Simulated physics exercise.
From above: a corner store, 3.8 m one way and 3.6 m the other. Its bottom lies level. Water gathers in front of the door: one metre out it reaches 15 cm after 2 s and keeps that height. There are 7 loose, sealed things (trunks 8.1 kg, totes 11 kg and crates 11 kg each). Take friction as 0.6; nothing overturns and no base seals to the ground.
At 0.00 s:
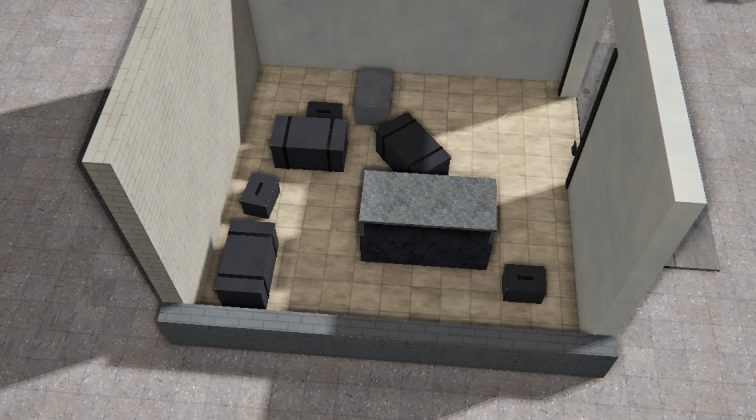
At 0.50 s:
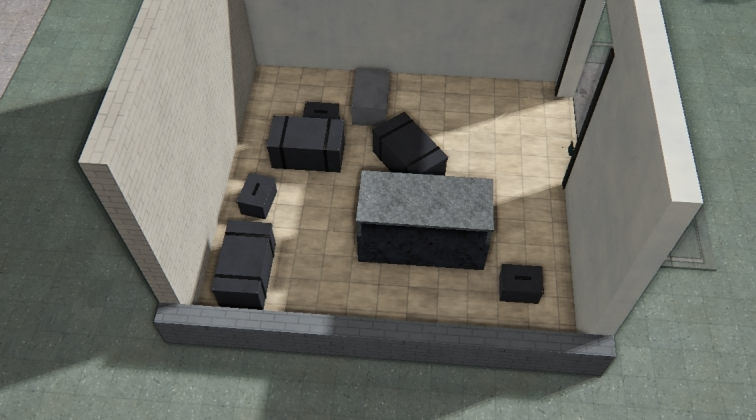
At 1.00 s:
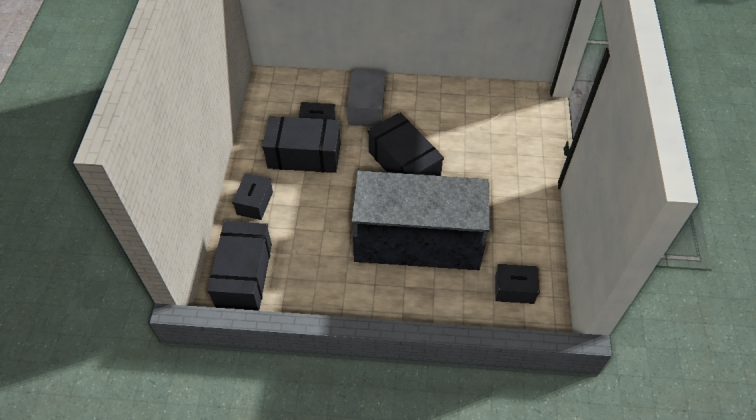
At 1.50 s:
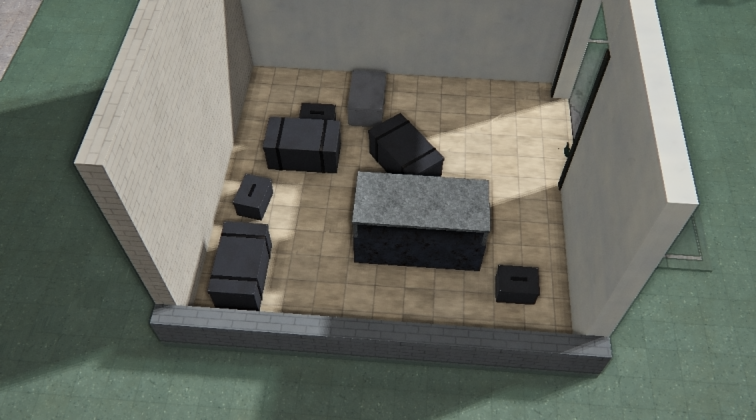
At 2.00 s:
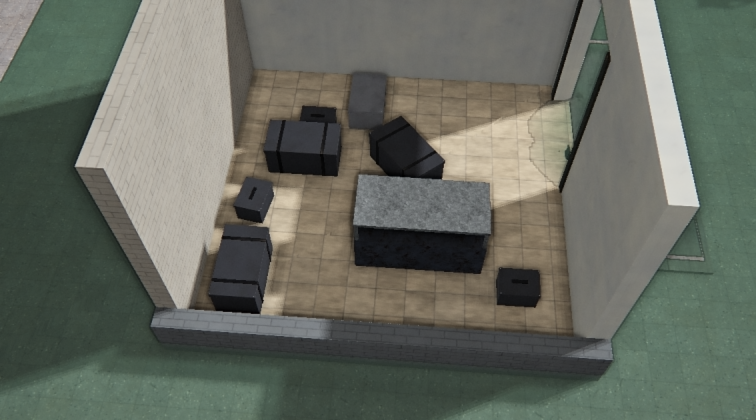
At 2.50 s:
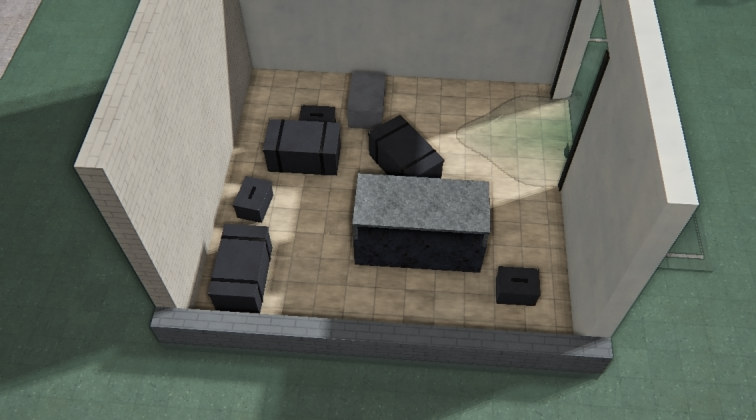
At first, a small walled room seen from above holds dark boxes and a grey counter on a dry tiled floor, while the paved ground outside turns from grey to green. Then a thin sheet of water enters by the door at right and spreads inward, while the boxes stay in place.
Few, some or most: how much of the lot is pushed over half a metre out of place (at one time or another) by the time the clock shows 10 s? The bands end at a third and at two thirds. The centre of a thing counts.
Share: From one to two thirds.
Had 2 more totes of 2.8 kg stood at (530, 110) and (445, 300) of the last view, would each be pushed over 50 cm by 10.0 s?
In turn: Over, under.
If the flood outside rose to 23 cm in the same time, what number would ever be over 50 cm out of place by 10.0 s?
Then 5.
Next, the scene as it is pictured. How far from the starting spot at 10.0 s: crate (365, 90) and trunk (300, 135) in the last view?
In turn: 140 cm, 120 cm.
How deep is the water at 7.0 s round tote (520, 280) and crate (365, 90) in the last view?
Roughly 1 and 10 cm.
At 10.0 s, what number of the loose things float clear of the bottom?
I count 5.
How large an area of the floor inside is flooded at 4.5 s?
About 7.0 m2.
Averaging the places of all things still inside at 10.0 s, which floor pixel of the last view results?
Around (327, 241).
After 3.5 s 0 of 7 are over 50 cm from their spots; 0 afloat.
After 4.5 s 1 of 7 are over 50 cm from their spots; 1 afloat.
After 7.0 s 2 of 7 are over 50 cm from their spots; 3 afloat.
After 10.0 s 3 of 7 are over 50 cm from their spots, and 3 have been at some point; 5 afloat.
